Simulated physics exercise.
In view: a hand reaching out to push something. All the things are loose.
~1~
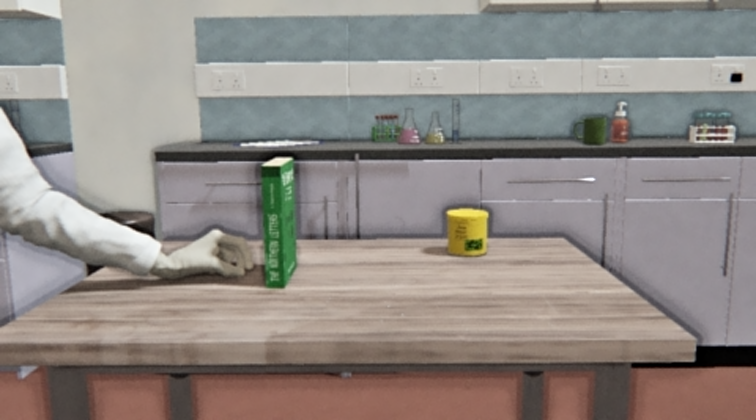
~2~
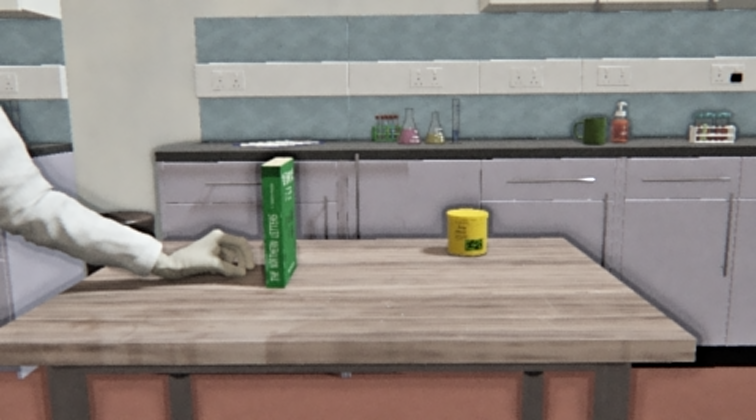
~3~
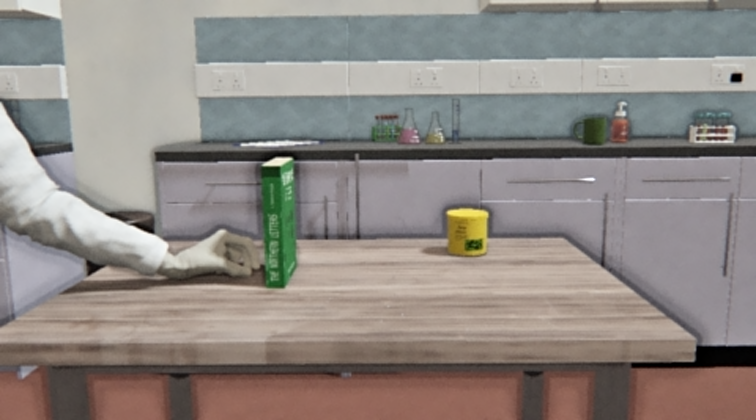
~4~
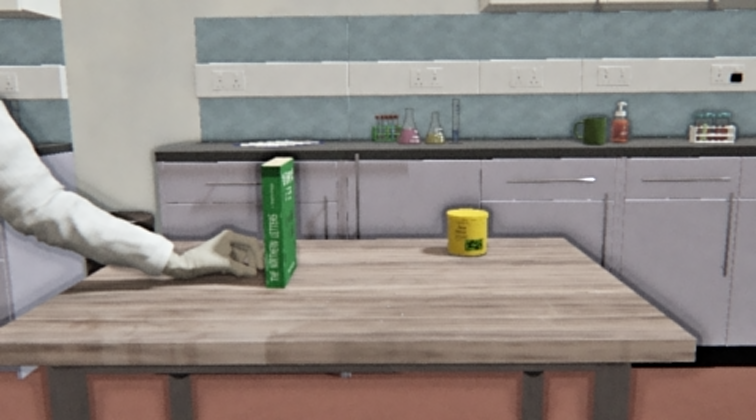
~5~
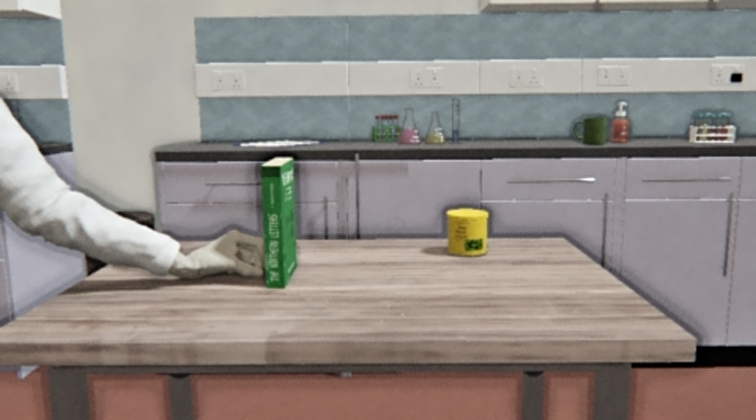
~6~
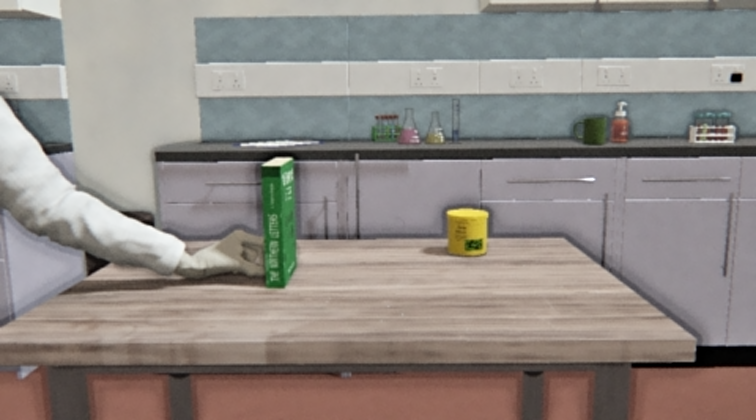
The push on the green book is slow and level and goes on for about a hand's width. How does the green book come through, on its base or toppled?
The green book is still upright.
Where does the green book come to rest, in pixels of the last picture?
Around (346, 220).
Then, 0.30 s past the last view, green book displaced a little near (292, 220).
Then, 0.70 s past the last view, green book displaced a little near (310, 220).
Then, 1.10 s past the last view, green book displaced a little near (327, 220).
Then, 1.40 s past the last view, green book displaced about its own width near (340, 219).
Finally, moved from the start, green book. Final places as the last picture's camera would see them, green book near (346, 219).
